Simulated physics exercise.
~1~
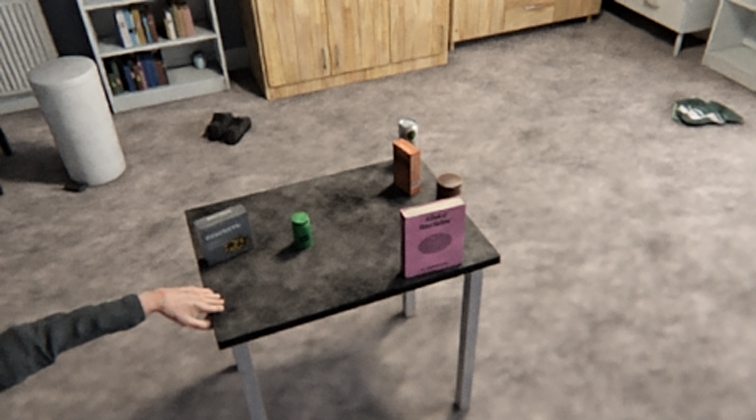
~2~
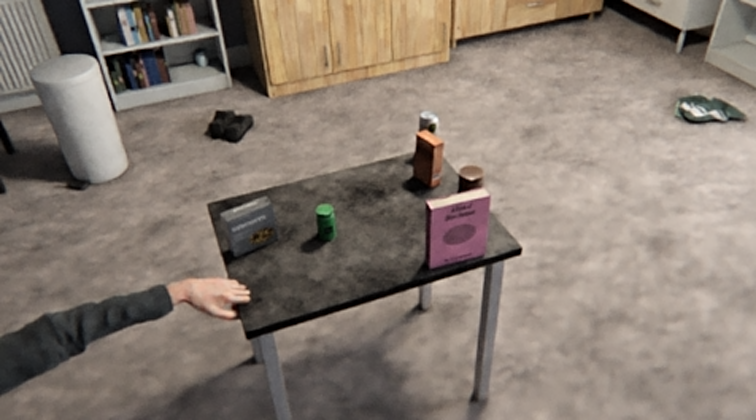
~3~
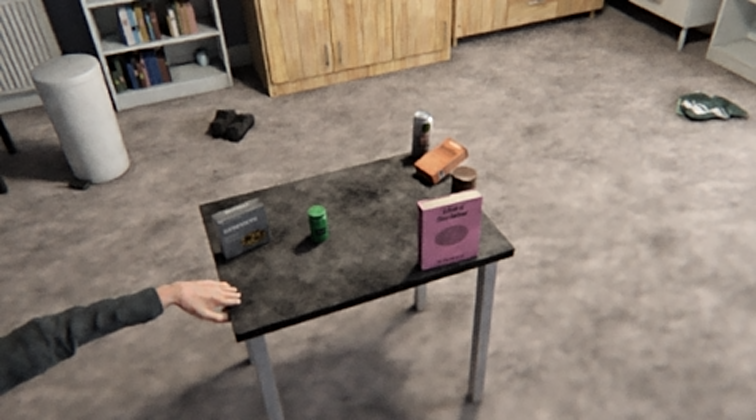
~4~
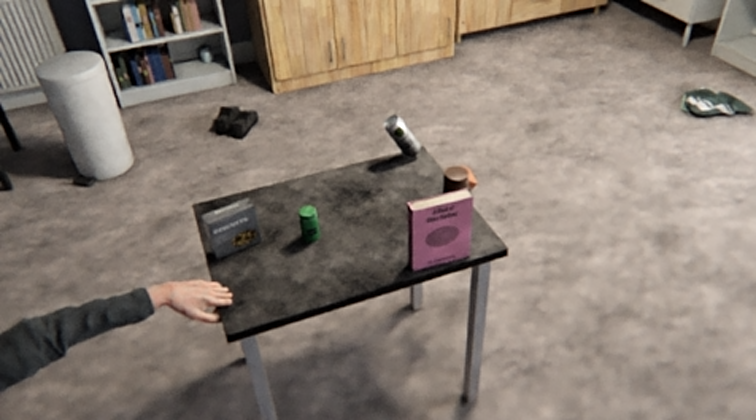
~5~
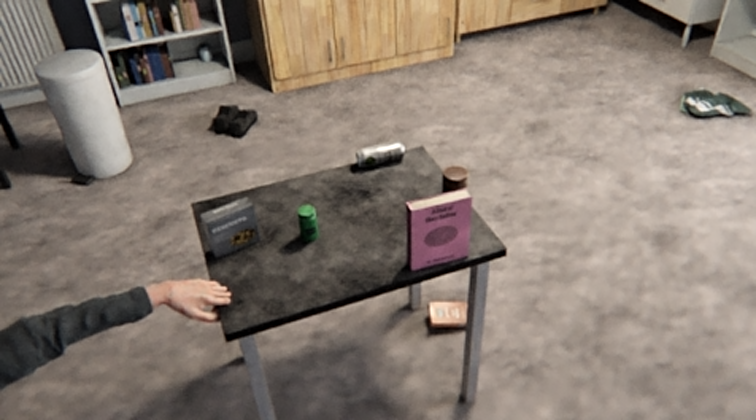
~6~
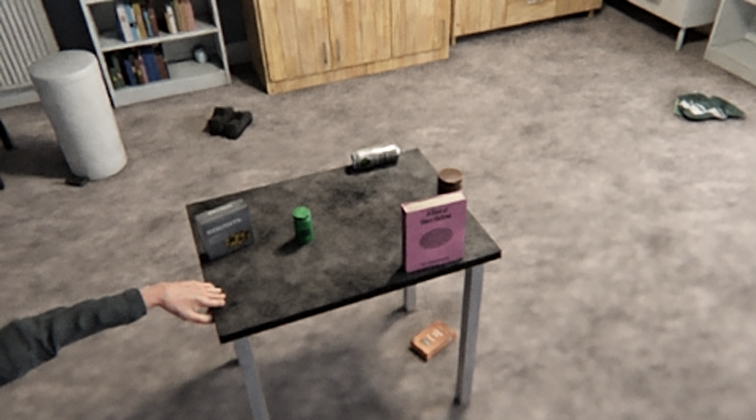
A dark table shifts right and then back left beside an outstretched hand, and an orange packet tips over and drops to the floor while a white can topples onto its side, leaving the pink book, green shaker, grey packet and brown jar standing.
